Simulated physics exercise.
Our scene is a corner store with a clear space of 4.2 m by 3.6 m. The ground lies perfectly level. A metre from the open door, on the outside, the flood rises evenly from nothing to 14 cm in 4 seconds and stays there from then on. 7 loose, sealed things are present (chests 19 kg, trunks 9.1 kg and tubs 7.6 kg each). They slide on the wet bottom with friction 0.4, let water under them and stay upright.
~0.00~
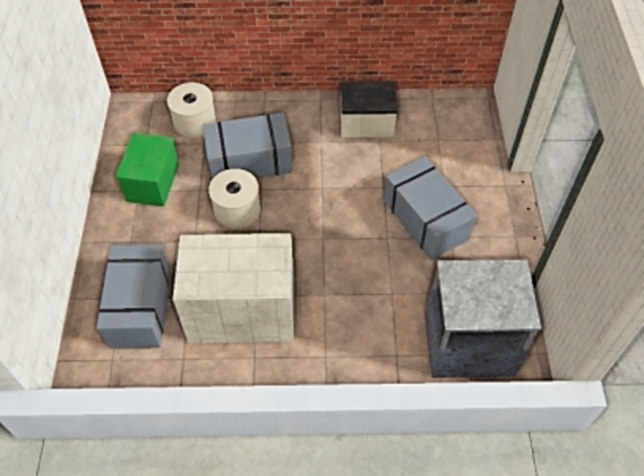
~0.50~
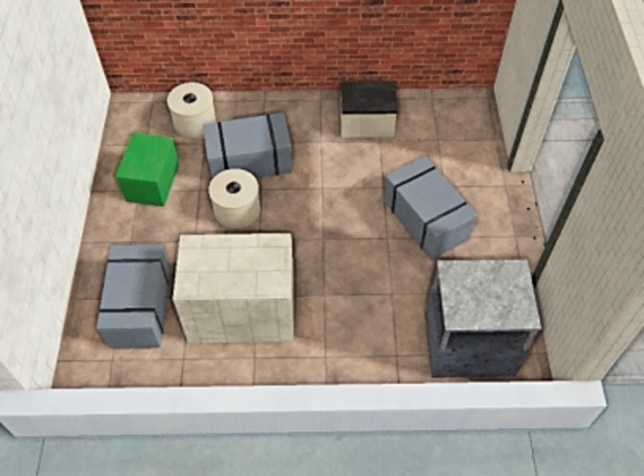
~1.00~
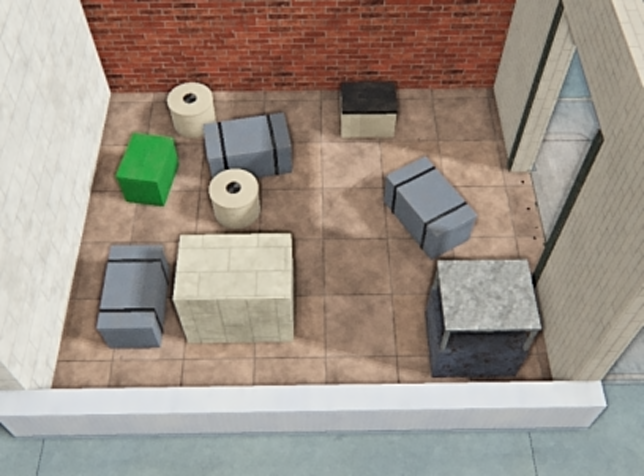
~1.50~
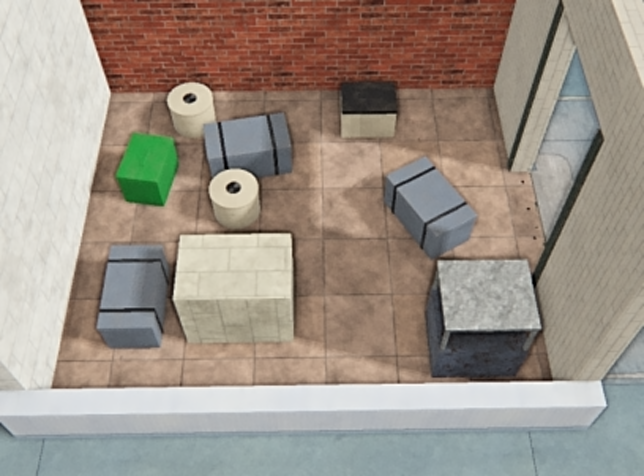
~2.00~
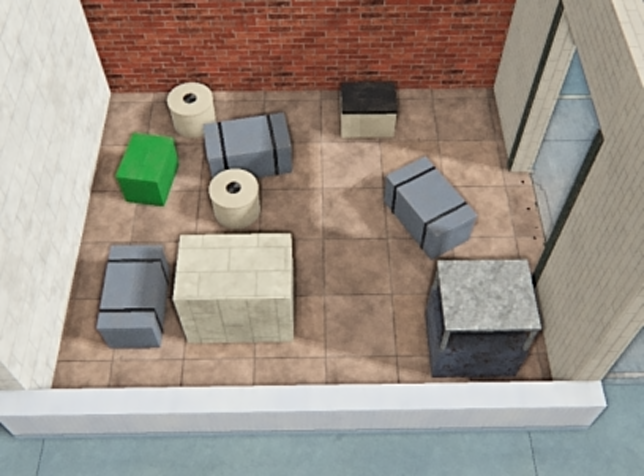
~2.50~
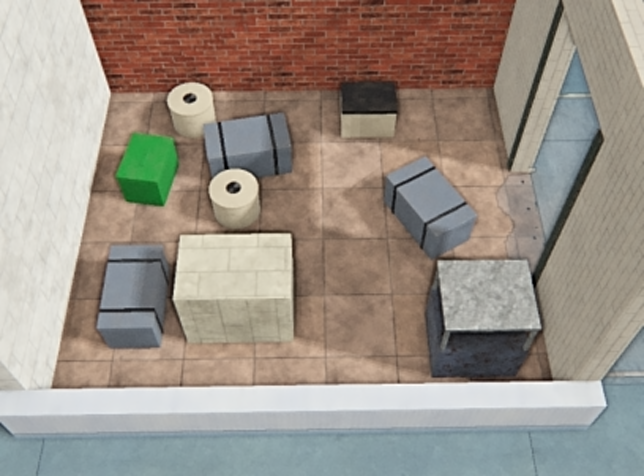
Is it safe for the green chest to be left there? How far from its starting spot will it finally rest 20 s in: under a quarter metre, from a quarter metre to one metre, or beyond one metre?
I'd say it gets moved somewhat.
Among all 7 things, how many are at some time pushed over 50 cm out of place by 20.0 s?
5.
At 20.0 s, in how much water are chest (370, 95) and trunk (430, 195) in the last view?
I'd put it at 8 cm and 12 cm respectively.
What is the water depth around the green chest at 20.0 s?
Around 13 cm.
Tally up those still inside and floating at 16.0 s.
I count 6.
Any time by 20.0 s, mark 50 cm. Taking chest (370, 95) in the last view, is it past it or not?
I'd say beneath it.
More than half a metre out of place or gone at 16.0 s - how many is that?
My count gives 5.
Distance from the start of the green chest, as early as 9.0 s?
About 0 cm out of place.
After 4.0 s the green chest is near (145, 157), 0.0 m from its start, aground; 0 afloat.
After 9.0 s the green chest is near (145, 157), 0.0 m from its start, aground; 3 afloat.
After 16.0 s the green chest is near (133, 148), 0.1 m from its start, afloat; 6 afloat.
After 20.0 s the green chest is near (176, 127), 0.4 m from its start, afloat; 6 afloat.
